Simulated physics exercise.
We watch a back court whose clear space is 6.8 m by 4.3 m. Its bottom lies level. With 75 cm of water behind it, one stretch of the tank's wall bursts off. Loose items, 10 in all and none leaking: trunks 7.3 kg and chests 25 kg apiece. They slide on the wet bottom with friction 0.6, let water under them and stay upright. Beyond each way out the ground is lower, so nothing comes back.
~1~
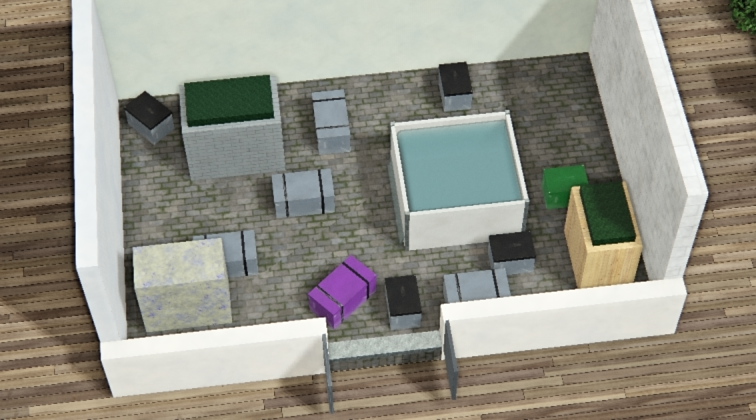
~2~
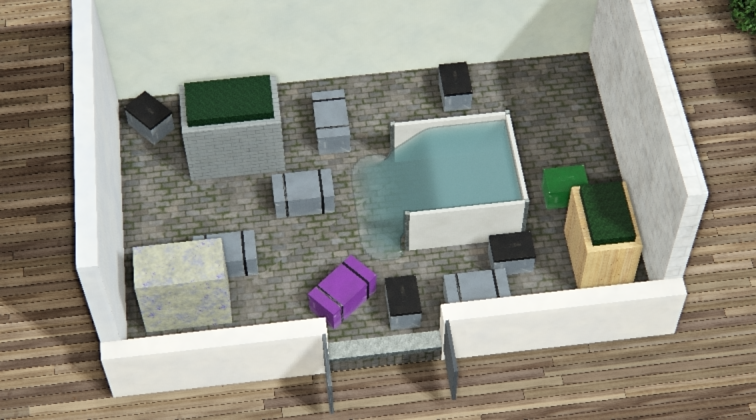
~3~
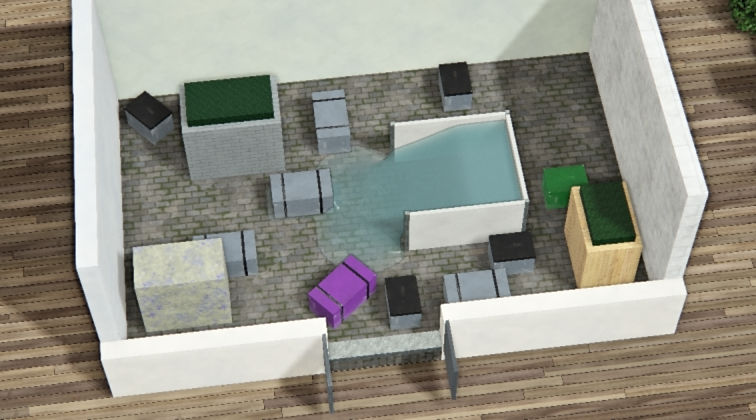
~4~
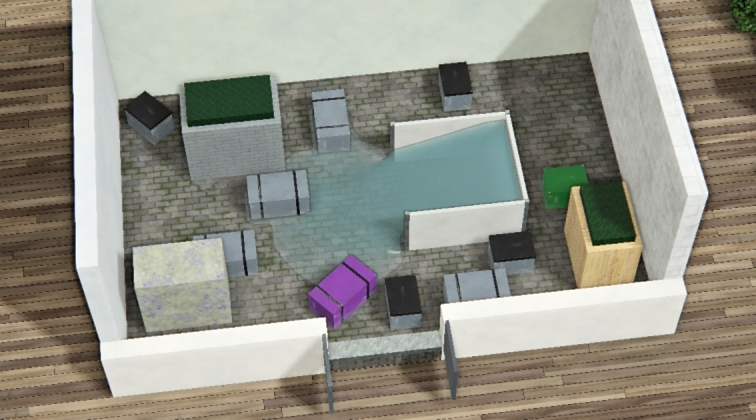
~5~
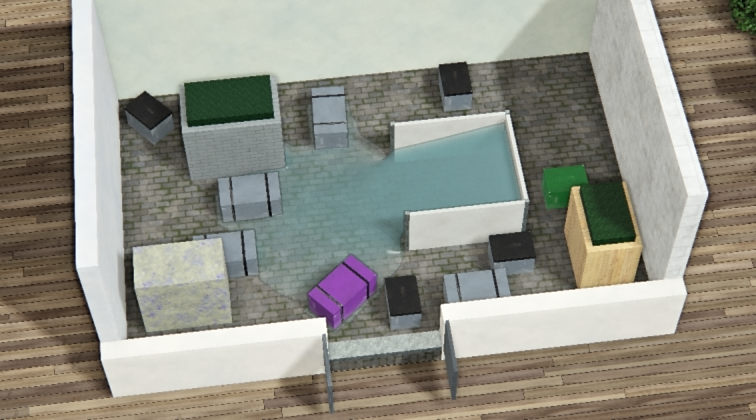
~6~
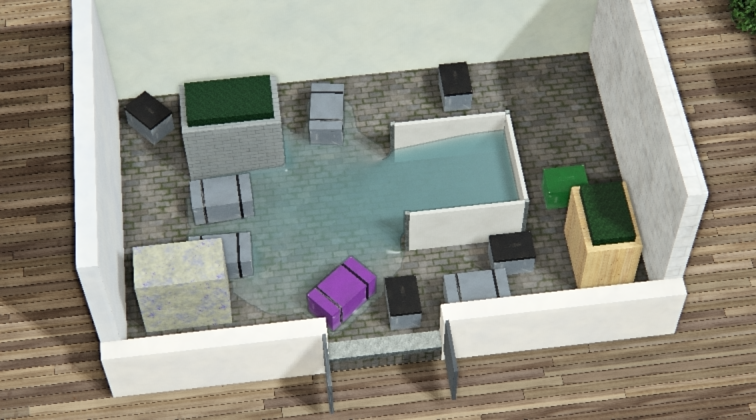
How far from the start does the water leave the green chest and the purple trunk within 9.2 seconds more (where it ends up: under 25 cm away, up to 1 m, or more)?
The green chest stays put; the purple trunk gets carried off.
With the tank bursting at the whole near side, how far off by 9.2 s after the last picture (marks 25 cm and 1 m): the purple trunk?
In that case the purple trunk ends far away.
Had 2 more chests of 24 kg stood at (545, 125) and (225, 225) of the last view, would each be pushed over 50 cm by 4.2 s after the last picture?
In that order: Short of it, over.
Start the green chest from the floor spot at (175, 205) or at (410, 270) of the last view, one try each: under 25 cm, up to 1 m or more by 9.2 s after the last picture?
In that order: It ends far away; it stays put.
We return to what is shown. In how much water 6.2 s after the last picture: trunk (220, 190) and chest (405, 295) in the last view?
Roughly 7 and 3 cm.
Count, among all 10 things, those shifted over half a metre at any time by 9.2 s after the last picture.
5 of them.
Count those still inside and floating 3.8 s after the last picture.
I count 5.
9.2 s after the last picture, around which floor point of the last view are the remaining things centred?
Near (436, 203).
Then, 1.2 s after the last picture the green chest is near (566, 179), 0.0 m from its start, aground; the purple trunk is near (332, 302), 0.3 m from its start, aground; 0 of 10 are out; 2 afloat.
Then, 3.8 s after the last picture the green chest is near (566, 179), 0.0 m from its start, aground; the purple trunk is near (357, 309), 0.4 m from its start, afloat; 0 of 10 are out; 5 afloat.
Then, 6.2 s after the last picture the green chest is near (566, 179), 0.0 m from its start, aground; the purple trunk has gone out; 1 of 10 are out; 3 afloat.
Then, 9.2 s after the last picture the green chest is near (566, 179), 0.0 m from its start, aground; the purple trunk has gone out; 1 of 10 are out; 3 afloat.
